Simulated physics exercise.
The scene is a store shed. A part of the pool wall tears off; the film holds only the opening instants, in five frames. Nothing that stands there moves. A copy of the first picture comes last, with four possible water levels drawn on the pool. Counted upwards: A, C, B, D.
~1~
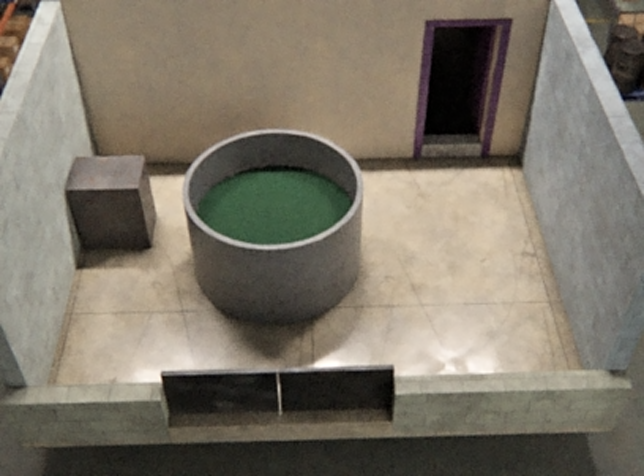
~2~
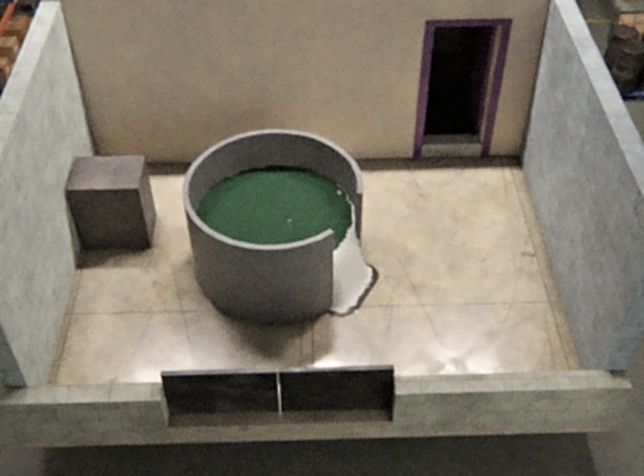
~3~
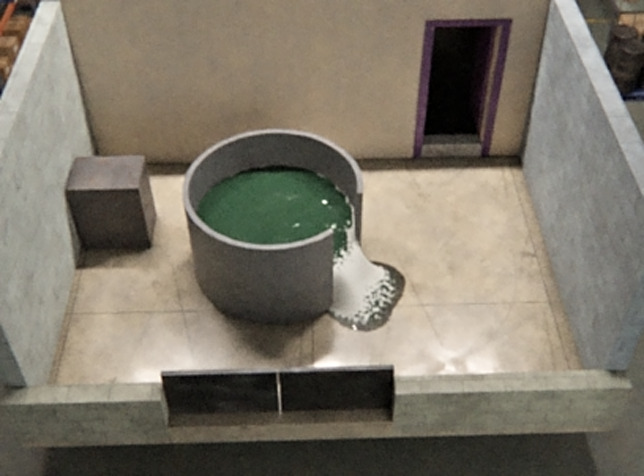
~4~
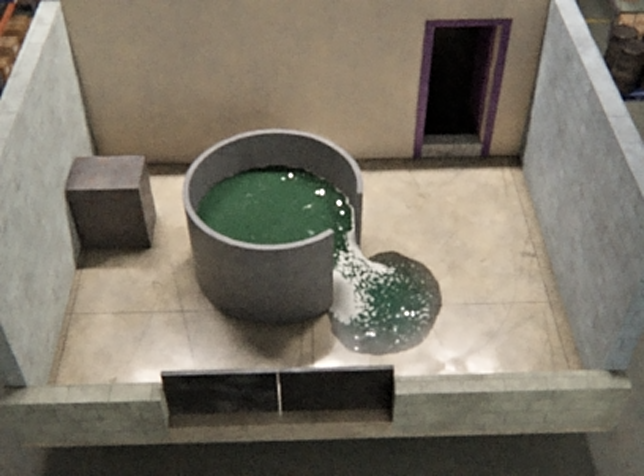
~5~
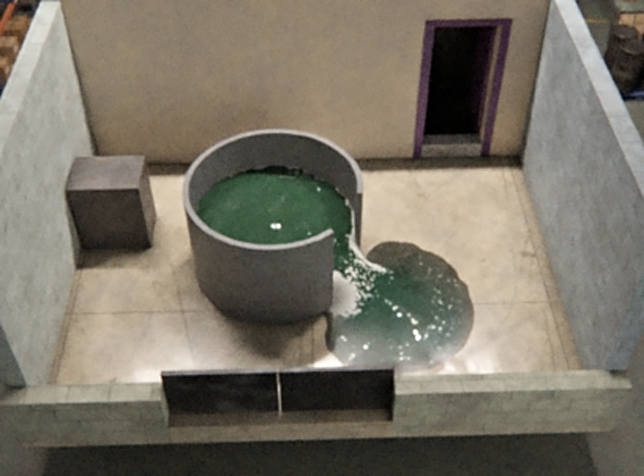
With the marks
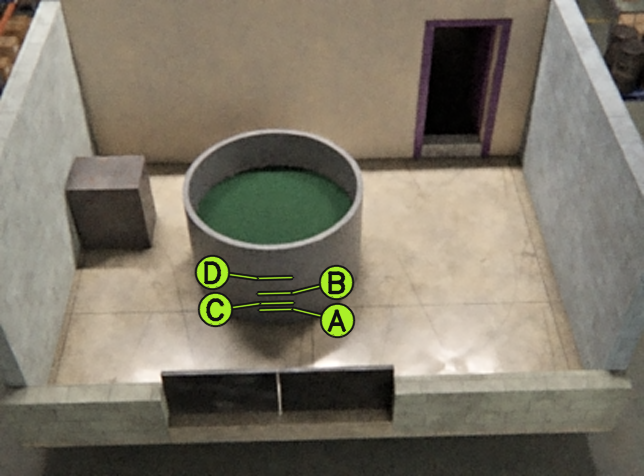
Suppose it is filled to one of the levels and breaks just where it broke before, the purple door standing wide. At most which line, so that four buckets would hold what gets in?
Go for D.
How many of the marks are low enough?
All of the four.
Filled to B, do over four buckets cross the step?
No, that is safe.
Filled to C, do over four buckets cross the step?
No.
On the marked copy, A at (276, 309); B at (275, 293); C at (276, 303); D at (274, 278); from the bottom up A, C, B, D.
If A is chosen, nothing gets over.
If B is chosen, nothing gets over.
If C is chosen, nothing gets over.
If D is chosen, a bucket or two gets in.
